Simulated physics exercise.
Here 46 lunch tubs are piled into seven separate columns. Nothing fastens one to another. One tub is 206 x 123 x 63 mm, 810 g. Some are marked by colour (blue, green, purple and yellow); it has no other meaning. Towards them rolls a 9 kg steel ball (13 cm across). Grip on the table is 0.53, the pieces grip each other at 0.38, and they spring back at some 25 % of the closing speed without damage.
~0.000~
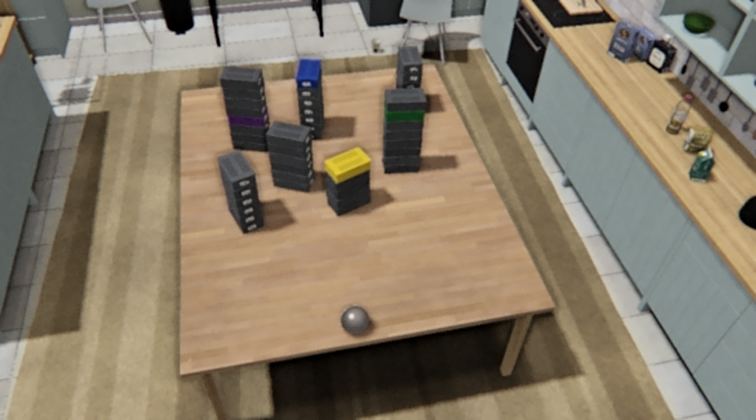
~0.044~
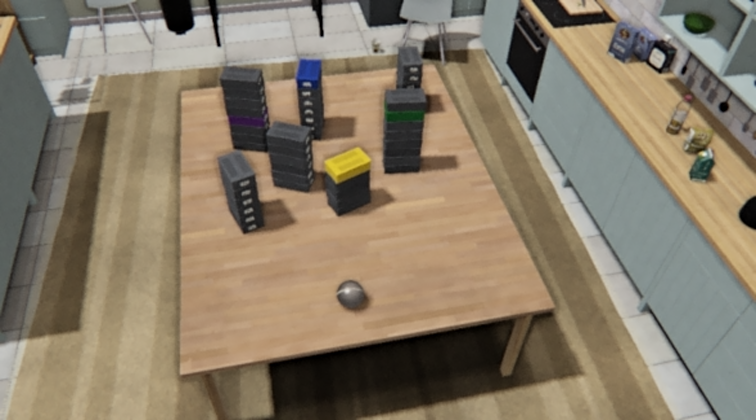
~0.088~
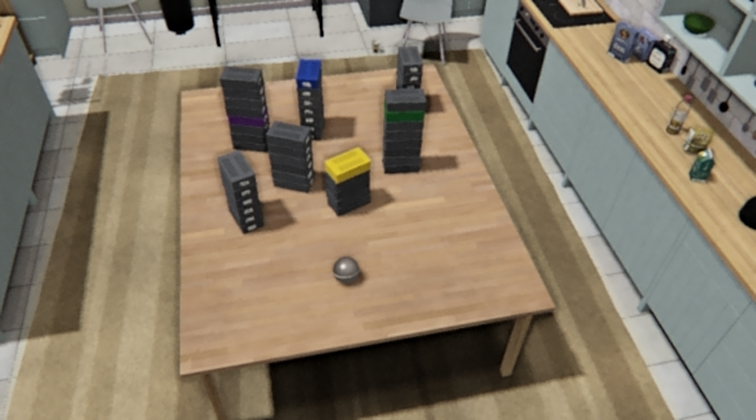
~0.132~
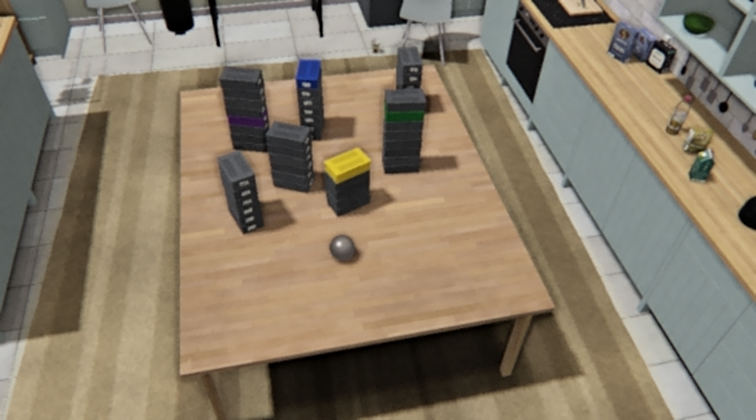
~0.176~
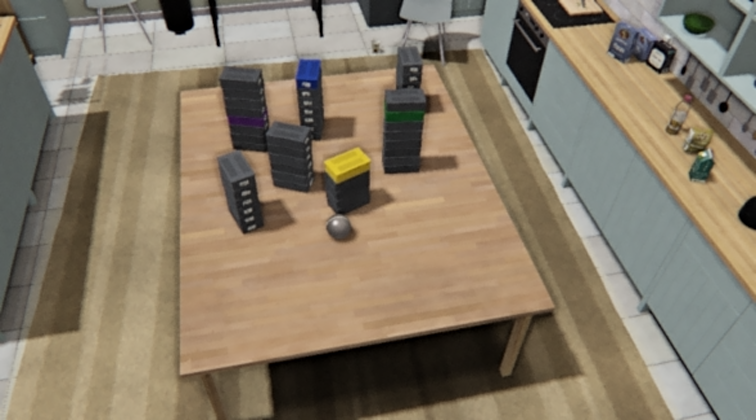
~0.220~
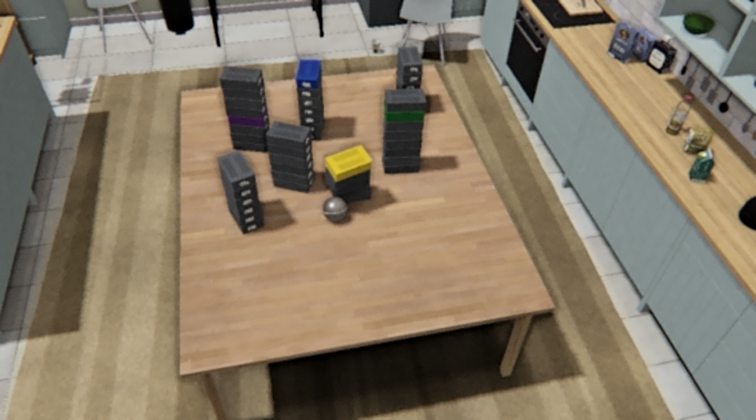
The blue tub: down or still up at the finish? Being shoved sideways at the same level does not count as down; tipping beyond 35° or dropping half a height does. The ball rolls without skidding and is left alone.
That tub drops.
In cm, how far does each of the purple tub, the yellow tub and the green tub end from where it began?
Purple 0, yellow 26, green 0.
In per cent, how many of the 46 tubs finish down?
Near 25 per cent.
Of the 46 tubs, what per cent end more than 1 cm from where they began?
35 per cent.
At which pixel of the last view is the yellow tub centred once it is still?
At about (350, 216).
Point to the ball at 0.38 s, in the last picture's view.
Near (323, 160).
Around 0.38 s, ball still moving; 3 of the 46 tubs down; blue tub unmoved; yellow tub tipped 38°, 37 mm lower.
Around 0.60 s, ball still moving; 4 of the 46 tubs down; blue tub tipped 16°; yellow tub tipped 47°, 21 cm lower.
Around 0.84 s, ball still moving; 10 of the 46 tubs down; blue tub tipped 45°, 30 cm lower; yellow tub on its side.
Around 1.48 s, ball still moving; 11 of the 46 tubs down; blue tub on its side; yellow tub on its side.
Finally (2.0 s), ball rolling away; 11 of the 46 tubs down; blue tub on its side; yellow tub on its side; purple tub unmoved. Seen by the last camera, middles, blue tub near (282, 133), yellow tub near (350, 216).
